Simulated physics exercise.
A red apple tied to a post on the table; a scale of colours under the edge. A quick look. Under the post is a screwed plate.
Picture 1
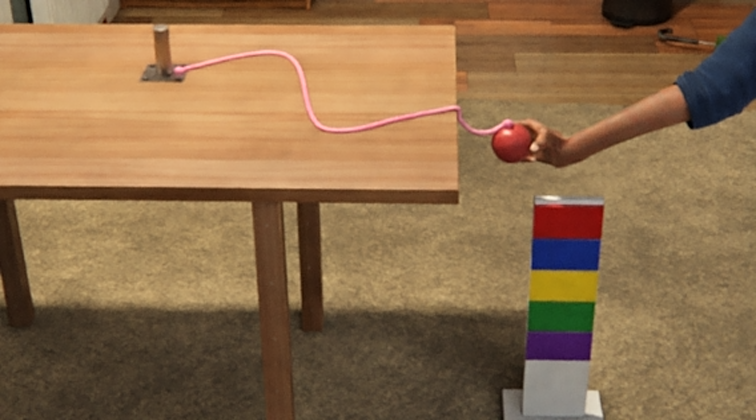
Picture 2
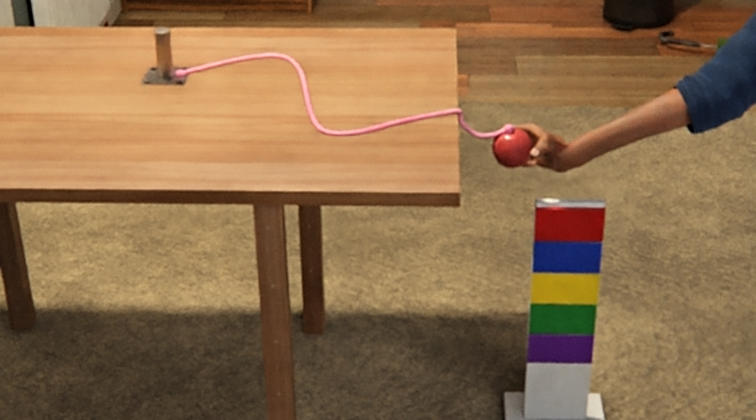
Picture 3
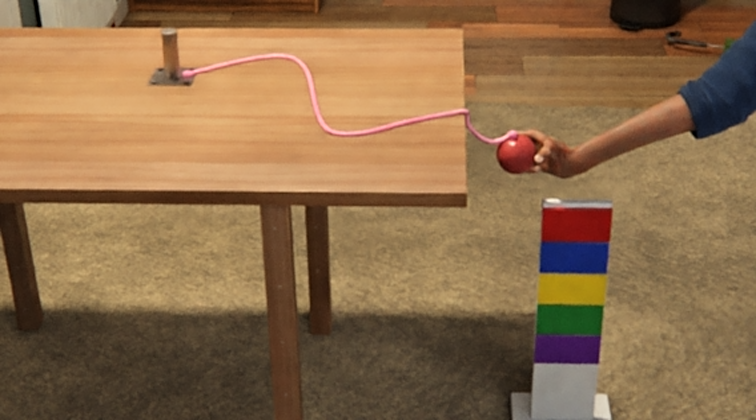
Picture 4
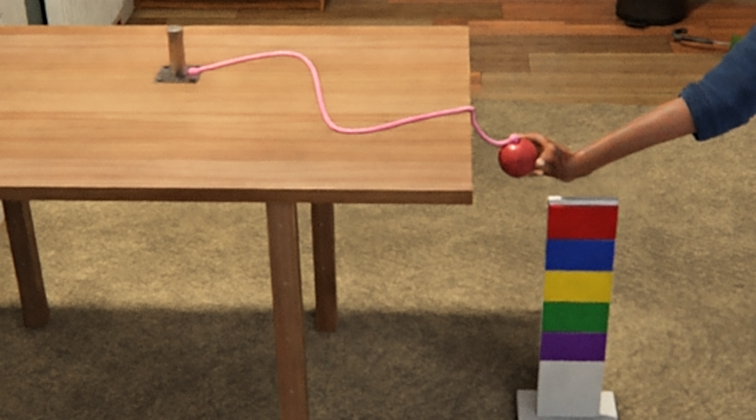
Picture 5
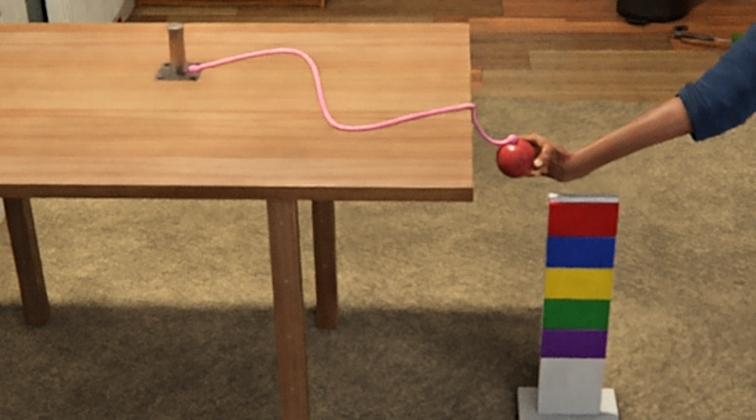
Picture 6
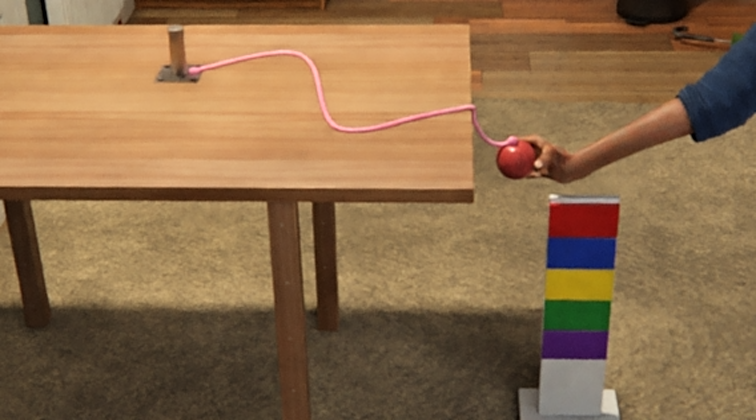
A hand reaching in from the right, its arm in a blue sleeve, holds a red ball-shaped object just past the edge of a wooden table, seen from slightly above in a carpeted room. A pink cord winds from it across the tabletop to a short post on a plate, while a stand banded red, blue, yellow, green and purple rises below. The hand lowers the object slightly as the view shifts a little, then all stays nearly still.
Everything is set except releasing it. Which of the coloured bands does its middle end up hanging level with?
It ends up level with the green band.
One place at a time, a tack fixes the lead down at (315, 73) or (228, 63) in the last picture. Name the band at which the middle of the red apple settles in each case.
In order: Yellow; green.
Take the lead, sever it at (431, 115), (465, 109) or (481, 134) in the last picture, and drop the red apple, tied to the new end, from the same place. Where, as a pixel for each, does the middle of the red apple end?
In order, it comes to rest around (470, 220), (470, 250) and (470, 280).
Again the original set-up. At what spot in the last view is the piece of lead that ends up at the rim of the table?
Check around (329, 121) - that's where it is.
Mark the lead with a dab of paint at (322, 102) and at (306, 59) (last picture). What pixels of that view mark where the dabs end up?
(429, 88), then (320, 81).
Soon after, apple near (464, 295); level with green.
After that, apple near (471, 300); level with green.
In the end, apple near (466, 301); level with green. Its middle rests at the green band.
